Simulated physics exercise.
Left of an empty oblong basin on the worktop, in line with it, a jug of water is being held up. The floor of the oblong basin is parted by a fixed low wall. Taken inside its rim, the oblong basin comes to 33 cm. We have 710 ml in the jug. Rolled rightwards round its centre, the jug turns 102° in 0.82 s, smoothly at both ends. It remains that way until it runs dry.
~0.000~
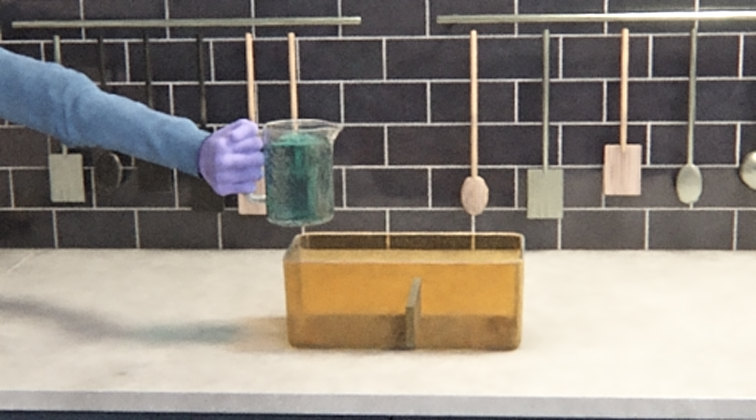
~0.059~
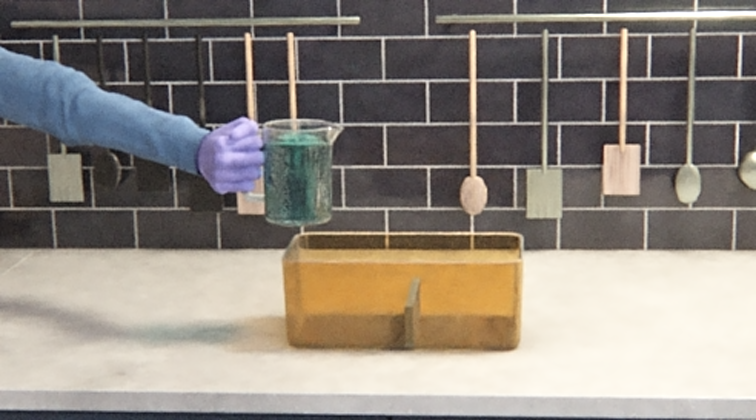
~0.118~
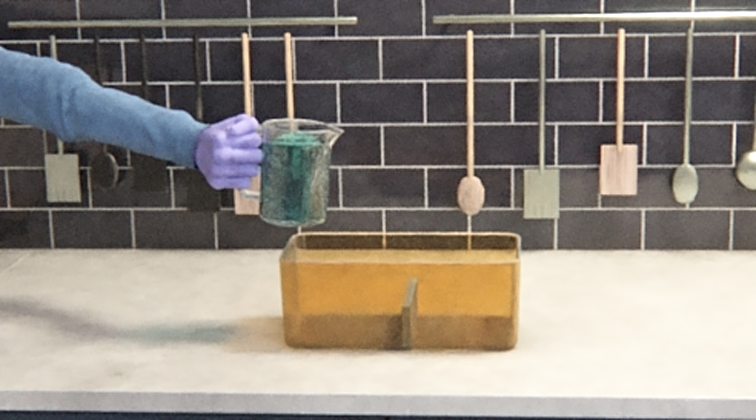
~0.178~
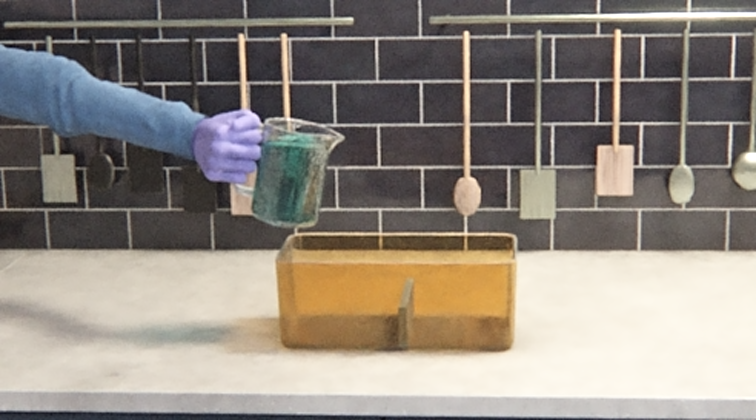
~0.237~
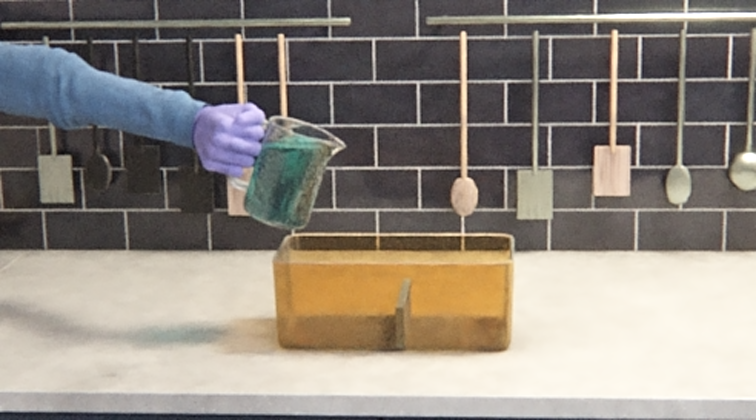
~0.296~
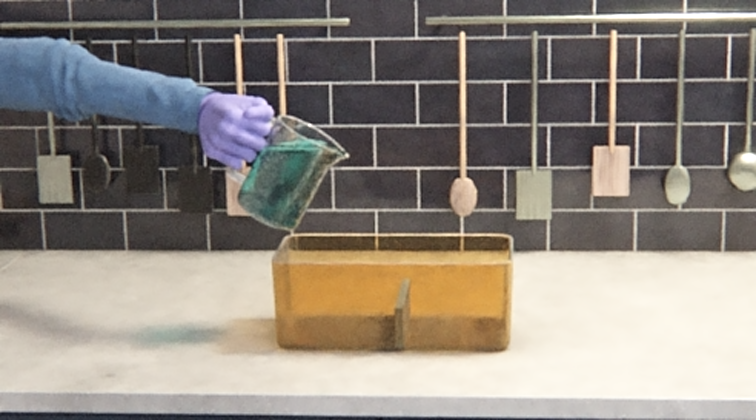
The video shows a purple-gloved hand holding a clear jug of teal liquid above the left end of an amber rectangular basin on a pale worktop, first nearly upright, then tilting it smoothly rightwards to a moderate slant.
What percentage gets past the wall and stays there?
About 7 per cent.
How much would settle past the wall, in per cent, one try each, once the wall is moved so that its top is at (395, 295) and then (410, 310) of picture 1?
In turn about 60 and 30 per cent.
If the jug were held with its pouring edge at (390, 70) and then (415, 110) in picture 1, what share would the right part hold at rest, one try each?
I'd expect close to 95 per cent and then close to 95 per cent.
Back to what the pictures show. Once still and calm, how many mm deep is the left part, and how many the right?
Left 26 mm, right 2 mm.
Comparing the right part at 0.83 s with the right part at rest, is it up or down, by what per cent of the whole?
Change: Increase, about 2.
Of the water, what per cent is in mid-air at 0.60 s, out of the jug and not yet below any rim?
Near 16 per cent at that moment.
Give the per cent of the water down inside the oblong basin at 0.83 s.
Roughly 60 %.
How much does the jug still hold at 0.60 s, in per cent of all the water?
Portion remaining: Approx. 72 per cent.
By 0.60 s the tilt is 85° and 71 per cent is still to pour, 10 is left of the wall and 2 right of it.
By 0.83 s the tilt is 102° and 26 per cent is still to pour, 55 is left of the wall and 5 right of it.
By 1.06 s the tilt is 102° and 6 per cent is still to pour, 82 is left of the wall and 6 right of it.
By 1.32 s the tilt is 102° and 1 per cent is still to pour, 90 is left of the wall and 7 right of it.
At rest 91 per cent lies left of the wall, 7 right of it and 2 outside.
